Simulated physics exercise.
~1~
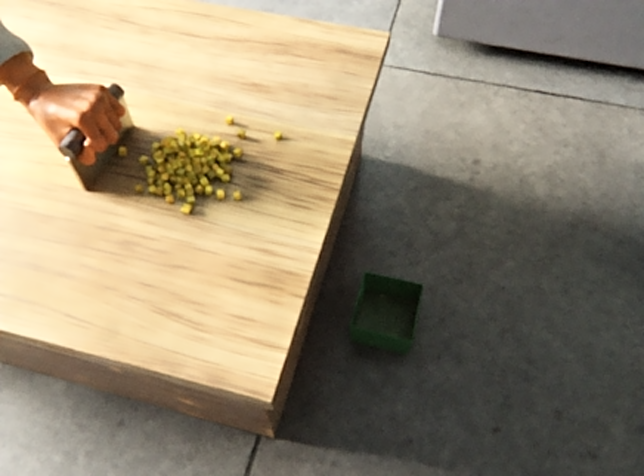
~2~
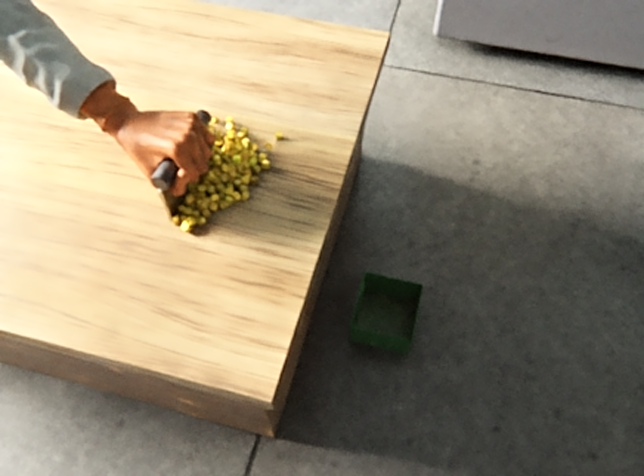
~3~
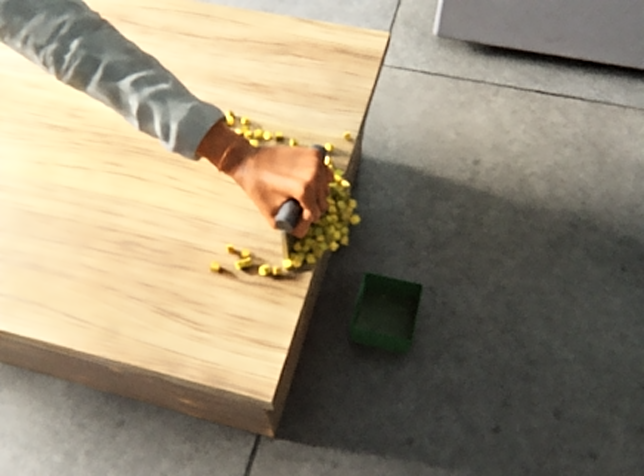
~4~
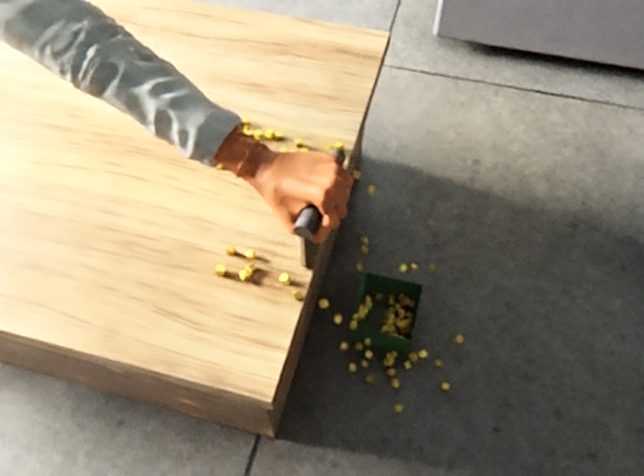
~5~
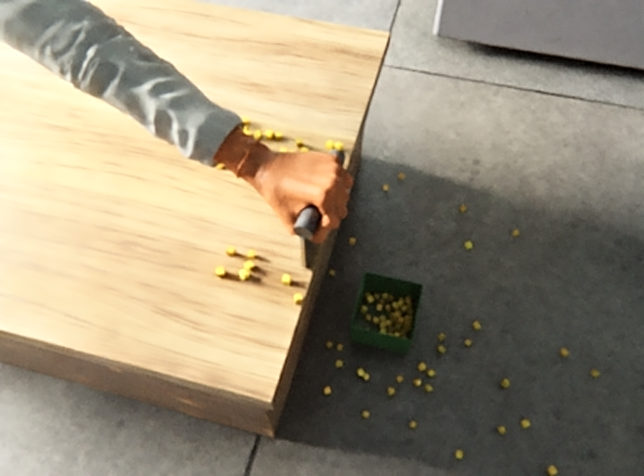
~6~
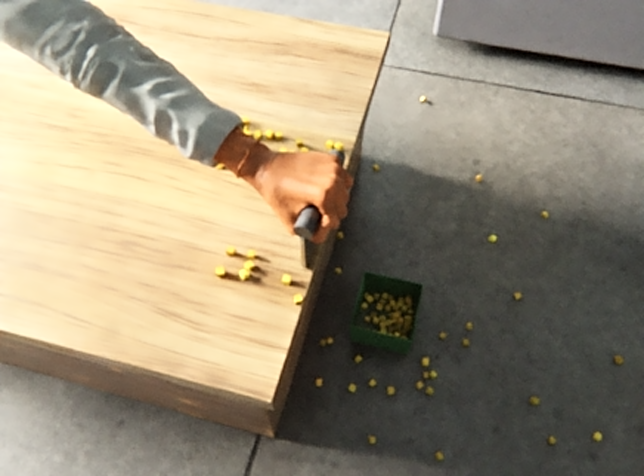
A gloved-looking, orange-brown hand in a grey sleeve grips a dark-handled scraper beside a loose pile of small yellow cubes on a wooden tabletop. It pushes the pile to the right, bunching the cubes against the blade. Near the table's edge, the heap spreads and some cubes slip around both ends of the scraper. The hand stops at the edge as many cubes tumble toward a green tin on the grey floor below. Some land inside while others bounce and scatter across the floor, and the rest stay on the table beside the still hand.
